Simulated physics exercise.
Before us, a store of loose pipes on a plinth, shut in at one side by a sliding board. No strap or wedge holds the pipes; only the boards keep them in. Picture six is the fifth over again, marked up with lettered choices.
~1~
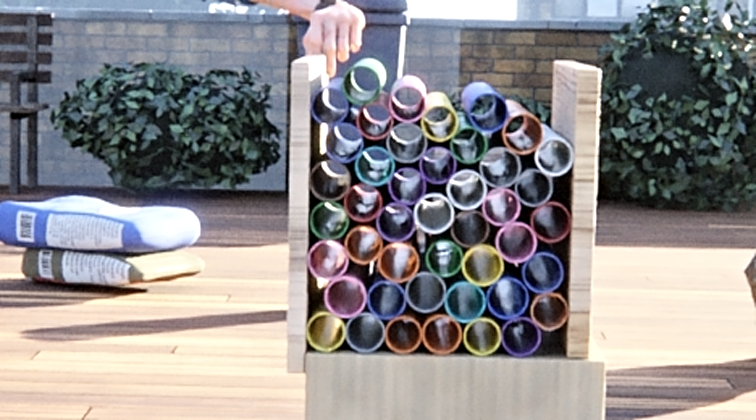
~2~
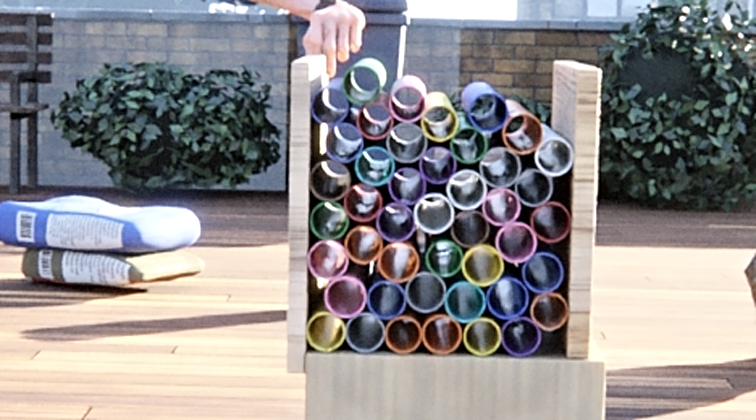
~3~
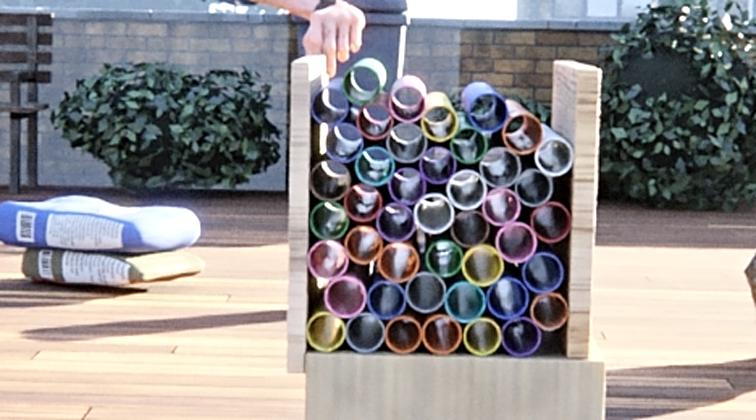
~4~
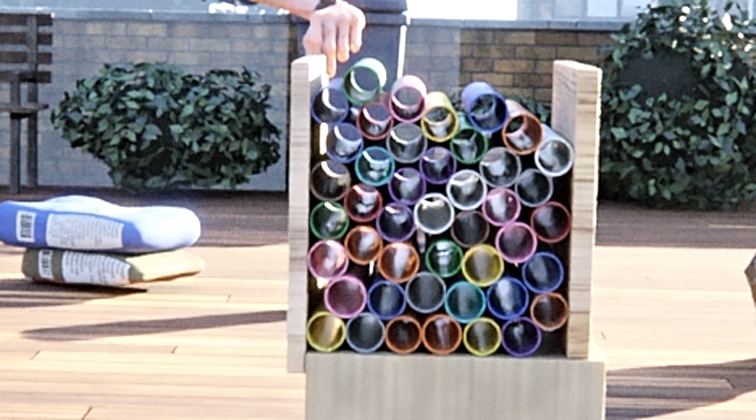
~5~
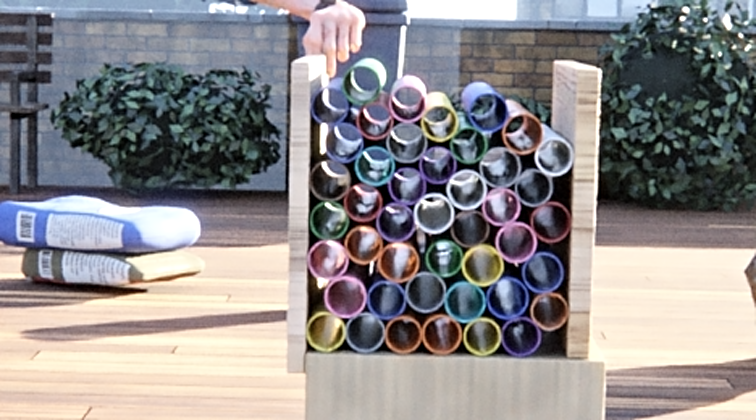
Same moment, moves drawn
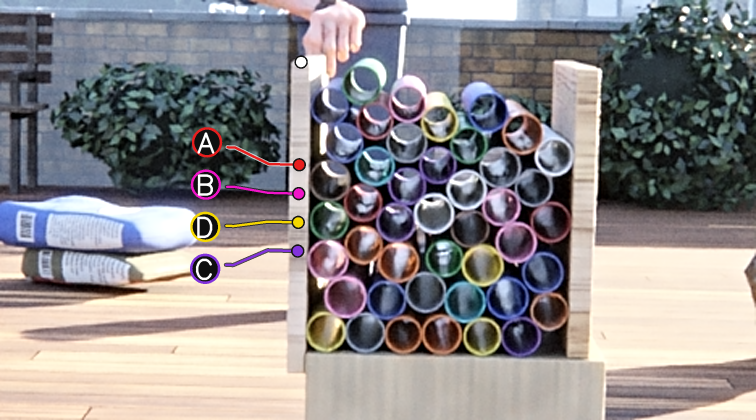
A hand resting on the left side board of a stack of colourful open-ended tubes on a deck, nothing visibly moving.
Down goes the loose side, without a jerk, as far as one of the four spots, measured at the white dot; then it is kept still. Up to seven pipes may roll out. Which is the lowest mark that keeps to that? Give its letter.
The answer is mark B.
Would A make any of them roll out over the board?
Yes, at A.
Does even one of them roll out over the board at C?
Yes.
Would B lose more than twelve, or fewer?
It loses fewer than twelve.
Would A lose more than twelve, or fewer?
At A, fewer than twelve.
On the marked copy, A at (299, 165); B at (299, 193); C at (297, 251); D at (298, 222); the white dot at (301, 62).
Taking B. A third of the way, top of the board (310, 124).
Two thirds of the way, top of the board (309, 191).
When it is over, top of the board (309, 193), about four out over the board.
As for the rest, A about four out over the board; C more than seven out over the board; D more than seven out over the board.
